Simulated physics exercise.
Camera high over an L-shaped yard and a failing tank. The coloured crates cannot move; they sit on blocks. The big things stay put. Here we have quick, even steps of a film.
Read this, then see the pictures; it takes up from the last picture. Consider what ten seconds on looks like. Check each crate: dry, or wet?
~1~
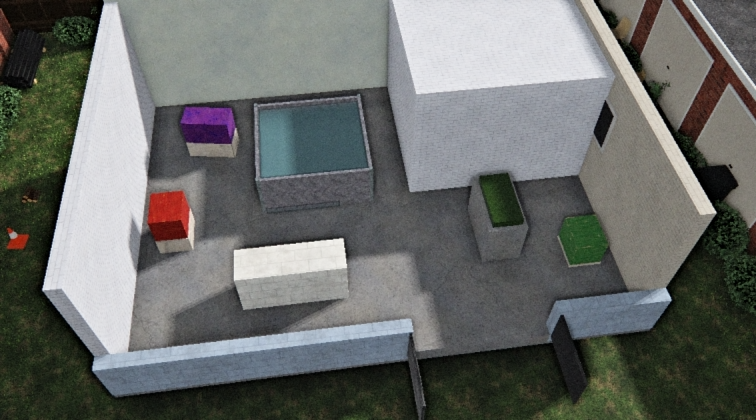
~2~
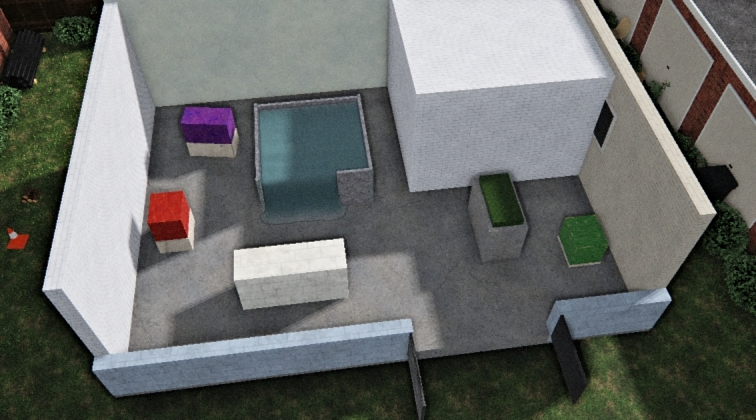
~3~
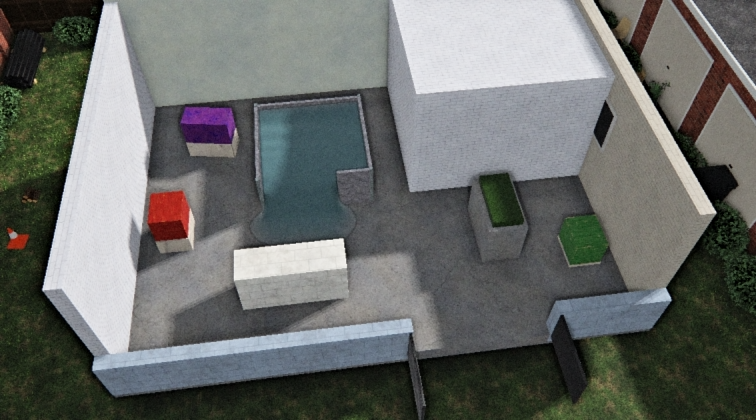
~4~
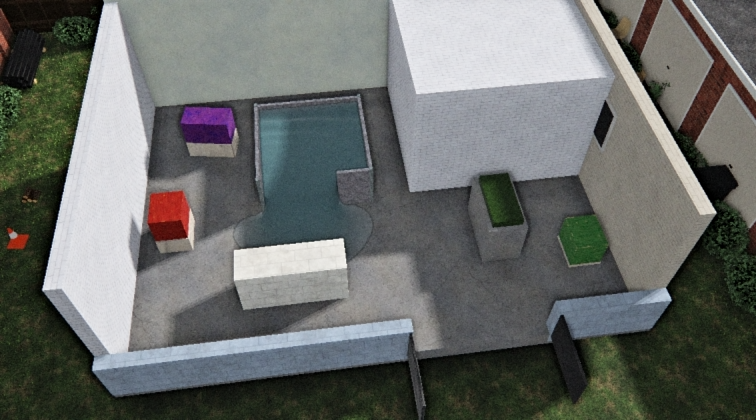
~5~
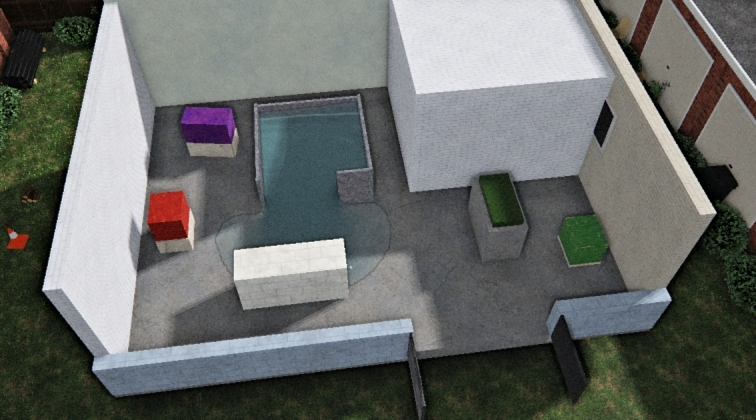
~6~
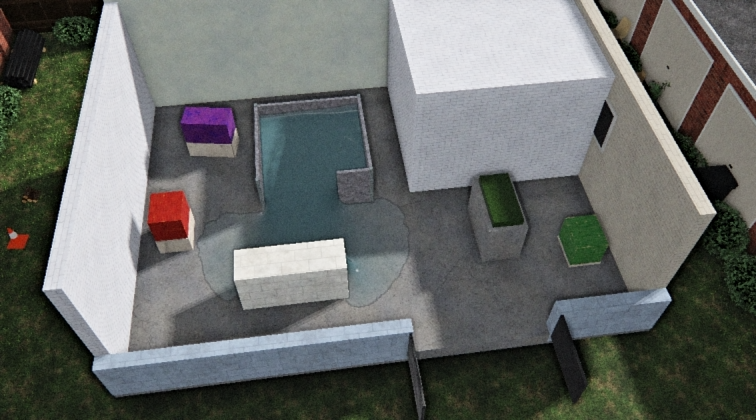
In order: The red crate will not be touched; the purple crate will not be touched; the green crate will be touched.
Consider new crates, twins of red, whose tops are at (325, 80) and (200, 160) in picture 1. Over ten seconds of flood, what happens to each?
Taken as listed, the first never gets reached and the second never gets reached.
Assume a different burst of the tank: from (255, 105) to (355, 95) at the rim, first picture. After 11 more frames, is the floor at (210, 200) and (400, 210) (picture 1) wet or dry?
Untouched, submerged.
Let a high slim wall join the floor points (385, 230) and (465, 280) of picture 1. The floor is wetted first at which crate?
Looks like the one in red.
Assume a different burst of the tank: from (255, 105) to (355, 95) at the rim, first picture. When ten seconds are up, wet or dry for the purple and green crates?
As I see it, the purple one is not reached, and the green one is not reached.
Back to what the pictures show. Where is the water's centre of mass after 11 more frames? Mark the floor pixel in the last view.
The balance point is around (296, 222).
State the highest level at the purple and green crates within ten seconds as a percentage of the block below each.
40 %, then 290 %.
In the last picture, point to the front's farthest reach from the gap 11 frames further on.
Roughly at (572, 319).
A moment on, water covers 25 % of the floor; the red crate water round its plinth, the purple crate not reached, the green crate not reached.
Next, water covers 45 % of the floor; the red crate water round its plinth, the purple crate not reached, the green crate not reached.
Then, water covers 75 % of the floor; the red crate water round its plinth, the purple crate water round its plinth, the green crate water round its plinth.
Later, water covers 90 % of the floor; the red crate water round its plinth, the purple crate water round its plinth, the green crate water round its plinth.
In the end, water covers 100 % of the floor; the red crate stayed above the water, the purple crate stayed above the water, the green crate was topped.
